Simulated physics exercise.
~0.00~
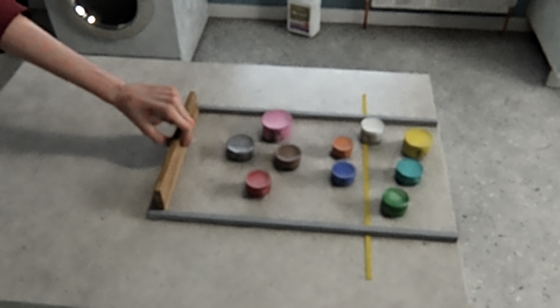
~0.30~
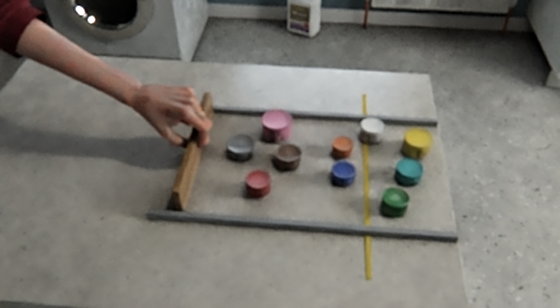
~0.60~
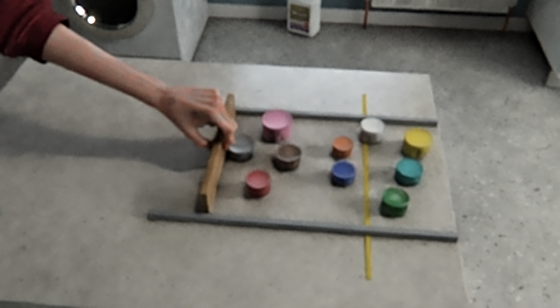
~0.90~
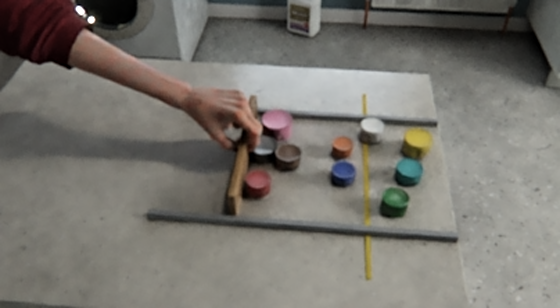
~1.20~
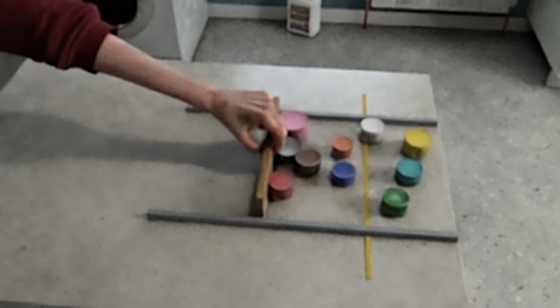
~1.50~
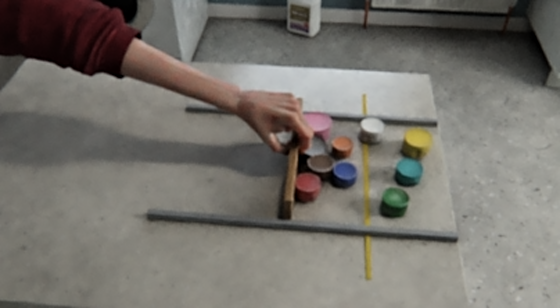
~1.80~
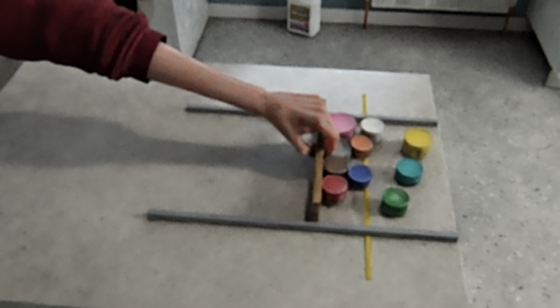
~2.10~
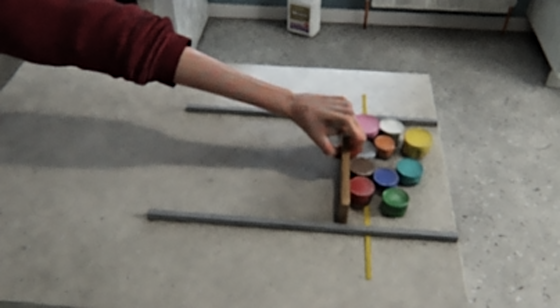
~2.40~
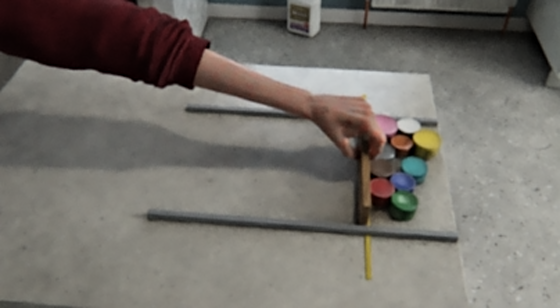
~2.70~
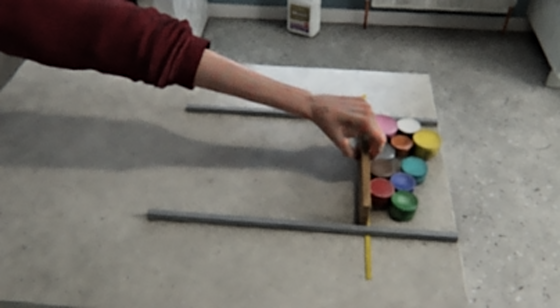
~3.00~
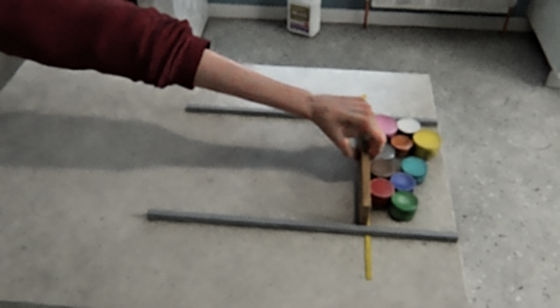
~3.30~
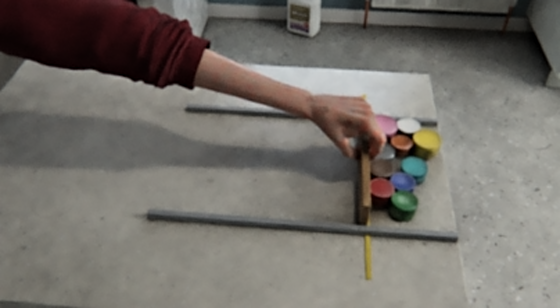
On a grey tabletop in a room with a speckled floor, seen from above at an angle, small round pots lie scattered between two grey rails. Pink, grey, brown and red pots sit left of orange and blue ones, with white, yellow, turquoise and green near the right edge, around a yellow line. A hand in a dark red sleeve slides an upright wooden board rightward, meeting the grey pot first, then gathering the red, pink and brown. The growing cluster presses into the others. The board stops at the yellow line, and the pots stay packed together on the table.
